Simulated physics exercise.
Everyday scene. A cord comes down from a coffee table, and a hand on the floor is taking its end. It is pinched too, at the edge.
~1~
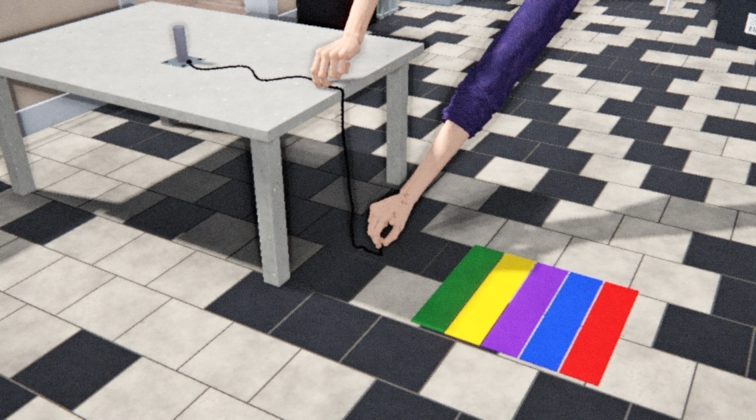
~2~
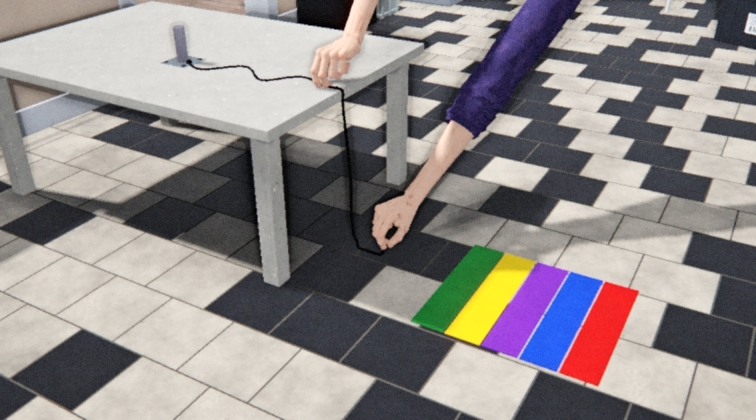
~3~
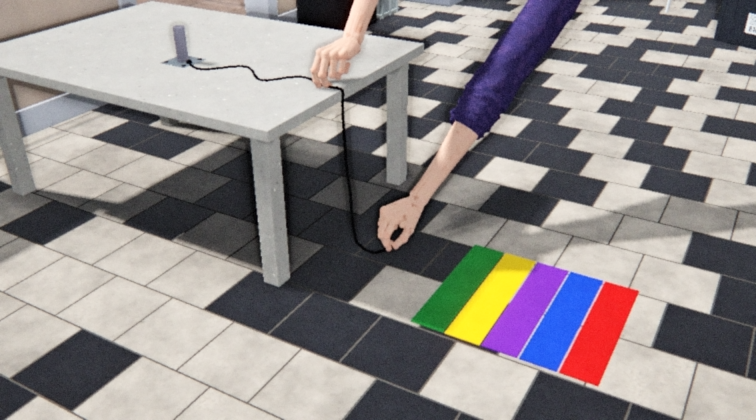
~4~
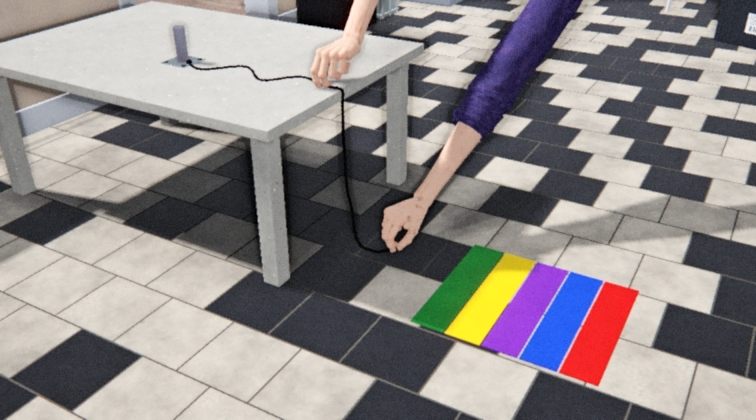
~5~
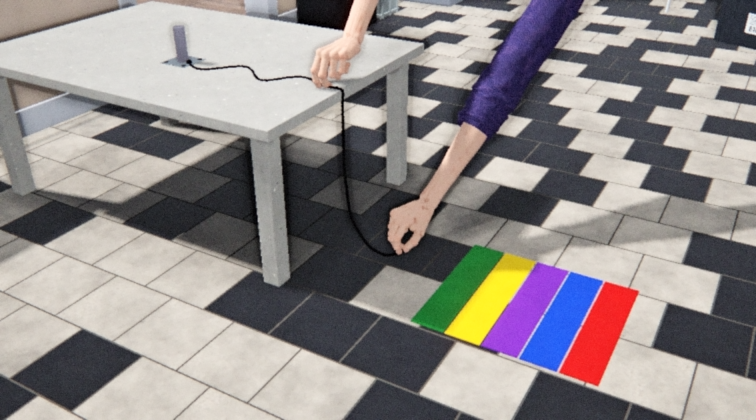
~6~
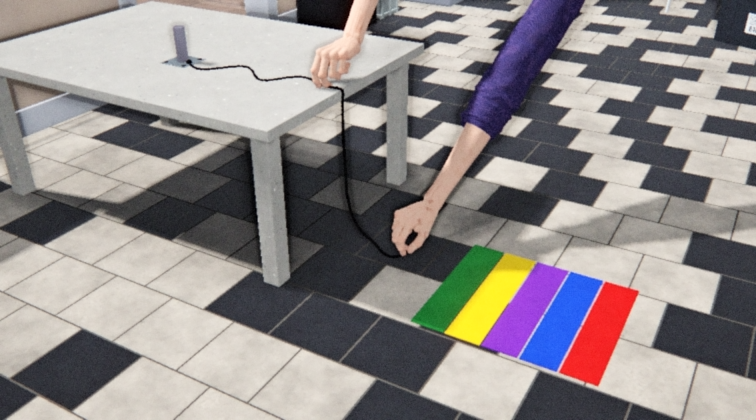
The clip shows one hand pinching a black cord at a table's edge while another, in a purple sleeve, slowly draws its lower end slightly right along the tiled floor, near green, yellow, purple, blue and red strips.
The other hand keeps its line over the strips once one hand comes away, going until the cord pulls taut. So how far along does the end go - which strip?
Along to the purple strip.
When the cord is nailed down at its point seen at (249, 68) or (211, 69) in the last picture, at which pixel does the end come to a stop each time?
Per try (px, approx.): (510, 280), (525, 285).
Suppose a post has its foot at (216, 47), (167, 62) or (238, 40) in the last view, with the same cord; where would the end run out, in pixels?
Try by try: (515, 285), (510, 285) and (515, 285).
Soon after, end near (463, 268); over green.
After that, end near (504, 281); over yellow.
At the stop, end near (530, 288); over purple. It gets as far as the purple strip.
